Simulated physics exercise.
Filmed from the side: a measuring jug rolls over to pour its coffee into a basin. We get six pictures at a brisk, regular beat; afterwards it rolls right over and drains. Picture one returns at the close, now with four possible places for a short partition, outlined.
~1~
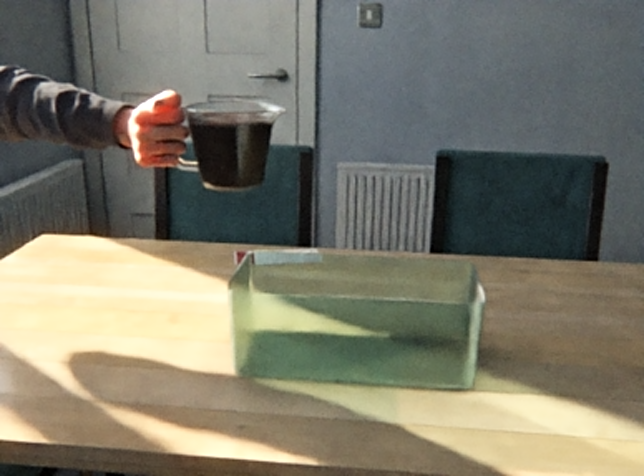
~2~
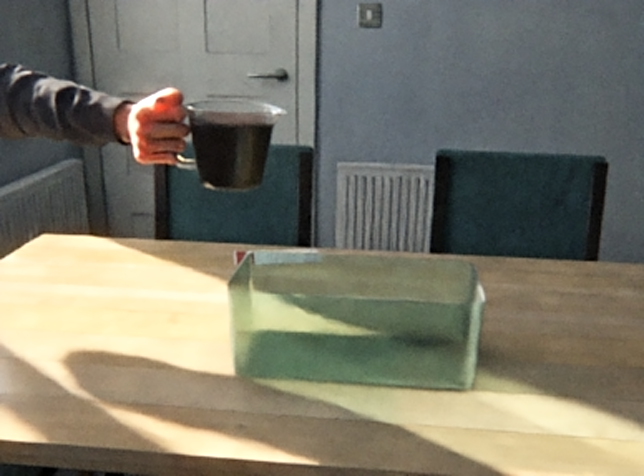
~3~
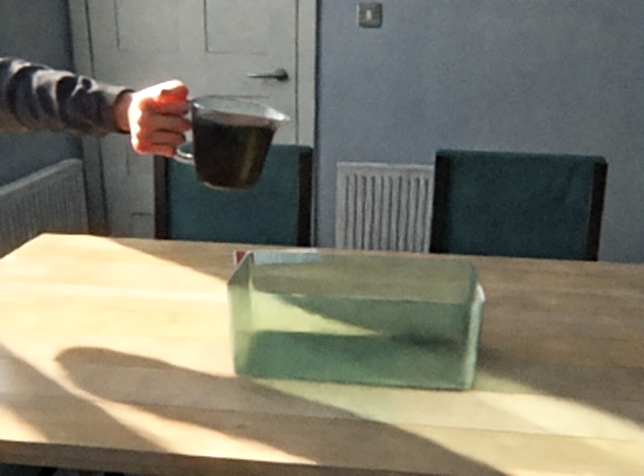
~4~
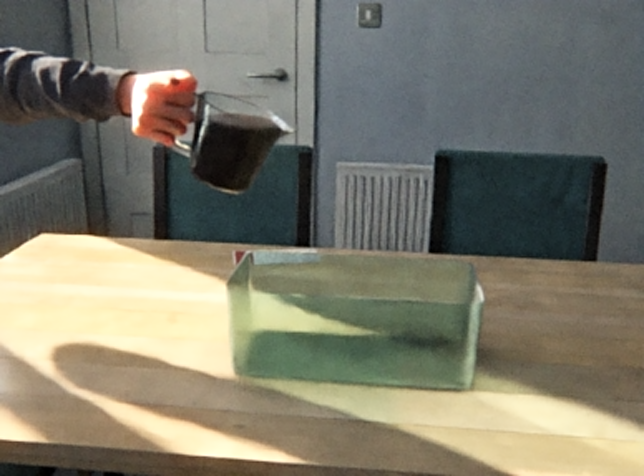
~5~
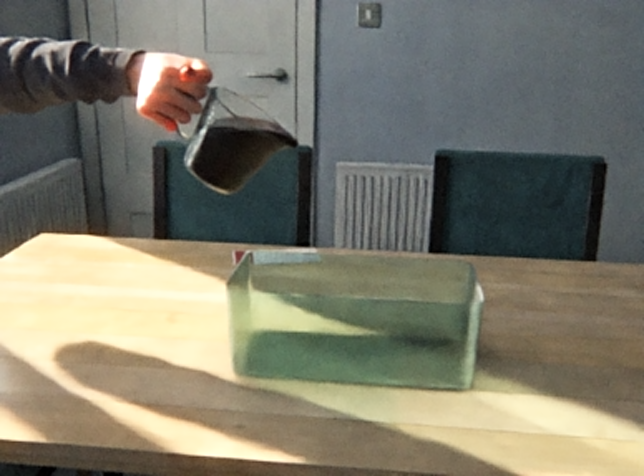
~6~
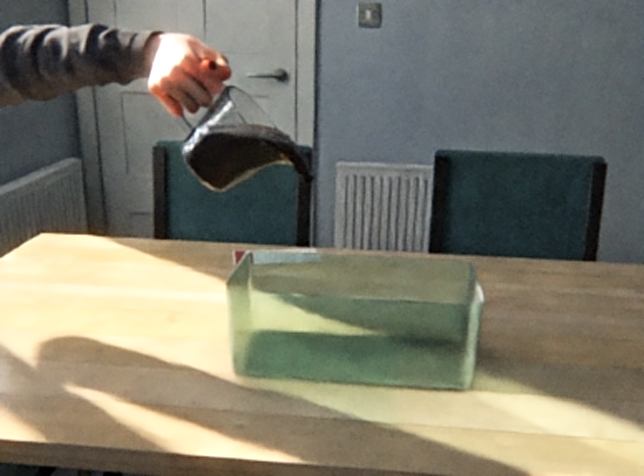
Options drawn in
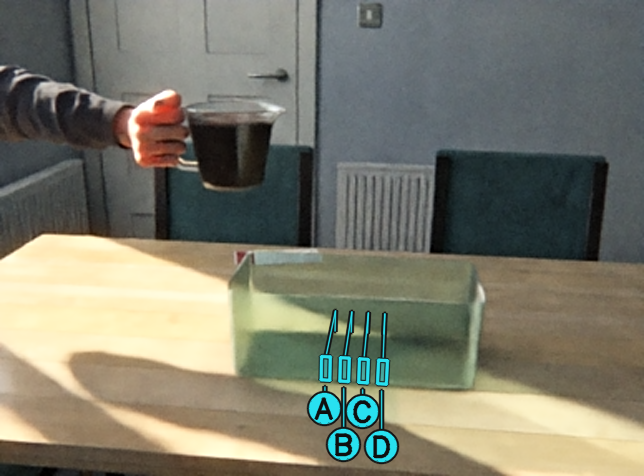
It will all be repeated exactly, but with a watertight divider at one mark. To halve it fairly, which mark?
Place A does it best.
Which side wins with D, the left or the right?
The left one.
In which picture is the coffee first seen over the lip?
In picture 5.
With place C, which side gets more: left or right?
More ends on the left.
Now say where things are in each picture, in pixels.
In the first frame, upright, lip at (284, 111); basin from (233, 372) to (474, 388); nothing has left yet.
In the second frame, tipped about 2°, lip at (285, 113); nothing has left yet.
In the third frame, tipped about 9°, lip at (288, 120); nothing has left yet.
In the fourth frame, tipped about 20°, lip at (292, 131); nothing has left yet.
In the fifth frame, tipped about 34°, lip at (294, 146); coffee is over the lip, down to (294, 146).
In the sixth frame, tipped about 49°, lip at (291, 164); coffee is over the lip, down to (309, 181).
In cyan, A at (324, 386); B at (343, 388); C at (362, 389); D at (381, 390).
With A, about 52 % ends left of the wall and 45 % right of it; 3 % is lost outside.
With B, about 74 % ends left of the wall and 21 % right of it; 4 % is lost outside.
With C, about 87 % ends left of the wall and 9 % right of it; 4 % is lost outside.
With D, about 84 % ends left of the wall and 13 % right of it; 3 % is lost outside.
